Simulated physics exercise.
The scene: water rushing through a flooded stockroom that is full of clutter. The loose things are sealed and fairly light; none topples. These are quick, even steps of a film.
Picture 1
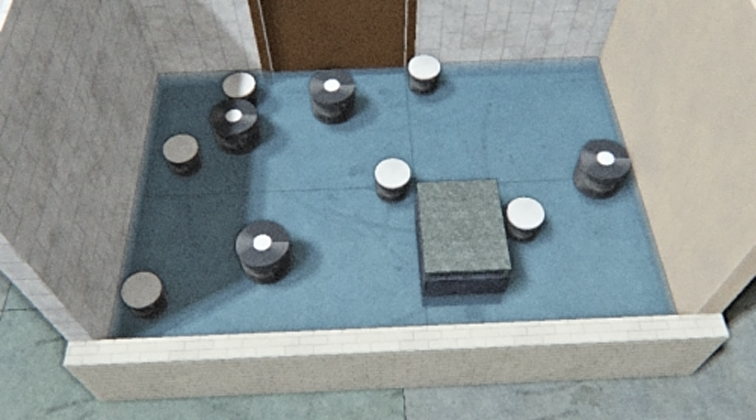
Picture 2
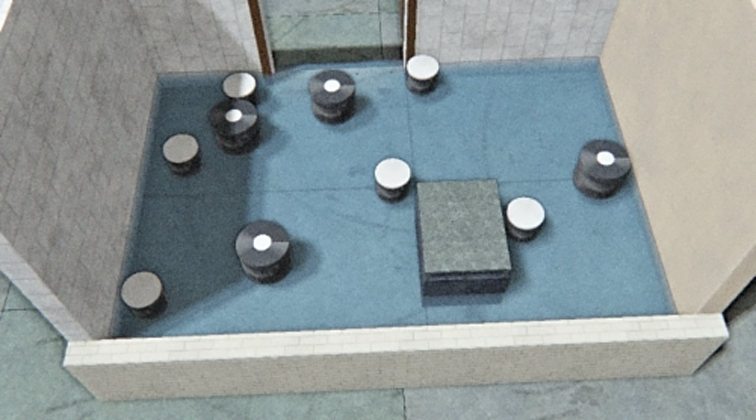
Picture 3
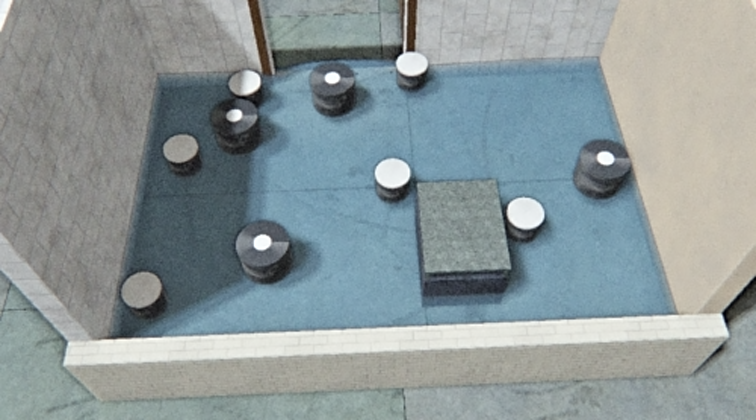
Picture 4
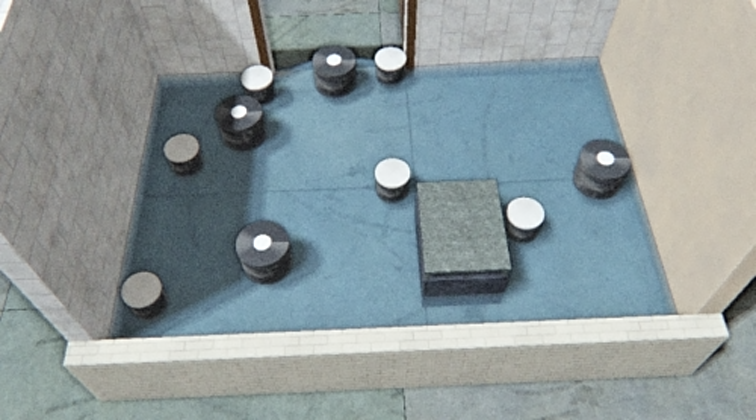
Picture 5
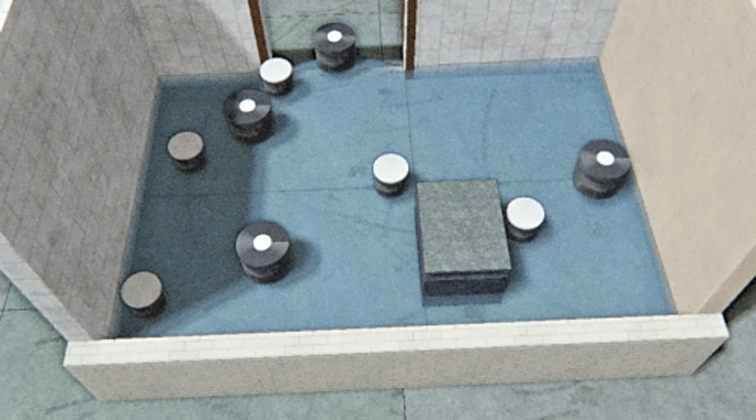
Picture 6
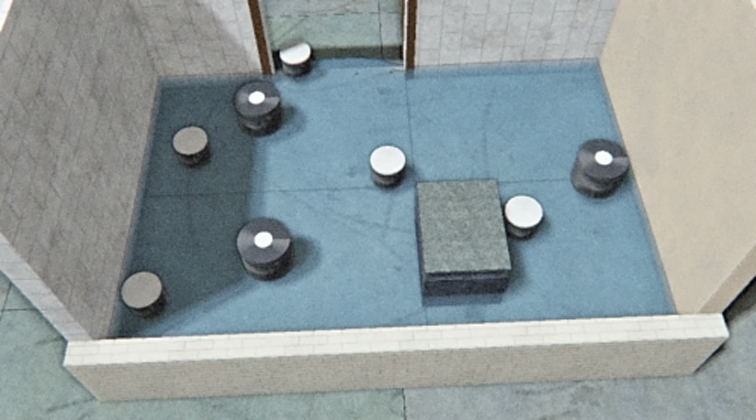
We see round, drum-like objects around a block in a flooded, walled room; the brown door opens the doorway, then the nearest ones drift into the gap, two passing from view, while others shift slightly or stay put.
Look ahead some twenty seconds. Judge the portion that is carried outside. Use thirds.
It is at least two thirds.
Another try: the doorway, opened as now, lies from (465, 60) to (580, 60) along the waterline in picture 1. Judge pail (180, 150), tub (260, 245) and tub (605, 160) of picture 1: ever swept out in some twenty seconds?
One after the other: Stays, inside, gone.
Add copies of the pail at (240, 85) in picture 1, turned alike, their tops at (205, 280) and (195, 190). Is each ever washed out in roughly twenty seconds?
One after the other: Inside, washed out.
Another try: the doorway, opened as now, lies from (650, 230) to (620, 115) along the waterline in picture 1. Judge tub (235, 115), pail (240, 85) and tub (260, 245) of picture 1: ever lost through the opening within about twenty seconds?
In that order: Left behind, stays, still in.
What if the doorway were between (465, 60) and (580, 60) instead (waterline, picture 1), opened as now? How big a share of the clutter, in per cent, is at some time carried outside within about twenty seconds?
Some 70 per cent.
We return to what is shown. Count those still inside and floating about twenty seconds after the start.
2 of them.
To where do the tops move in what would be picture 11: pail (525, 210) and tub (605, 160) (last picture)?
Close to (499, 173) and (589, 137).
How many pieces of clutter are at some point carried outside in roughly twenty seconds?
That makes 8.
A moment on, 4 of 10 are out; 6 afloat.
Next, 5 of 10 are out; 5 afloat.
Later, 7 of 10 are out; 3 afloat.
In the end, 8 of 10 are out; 2 afloat.
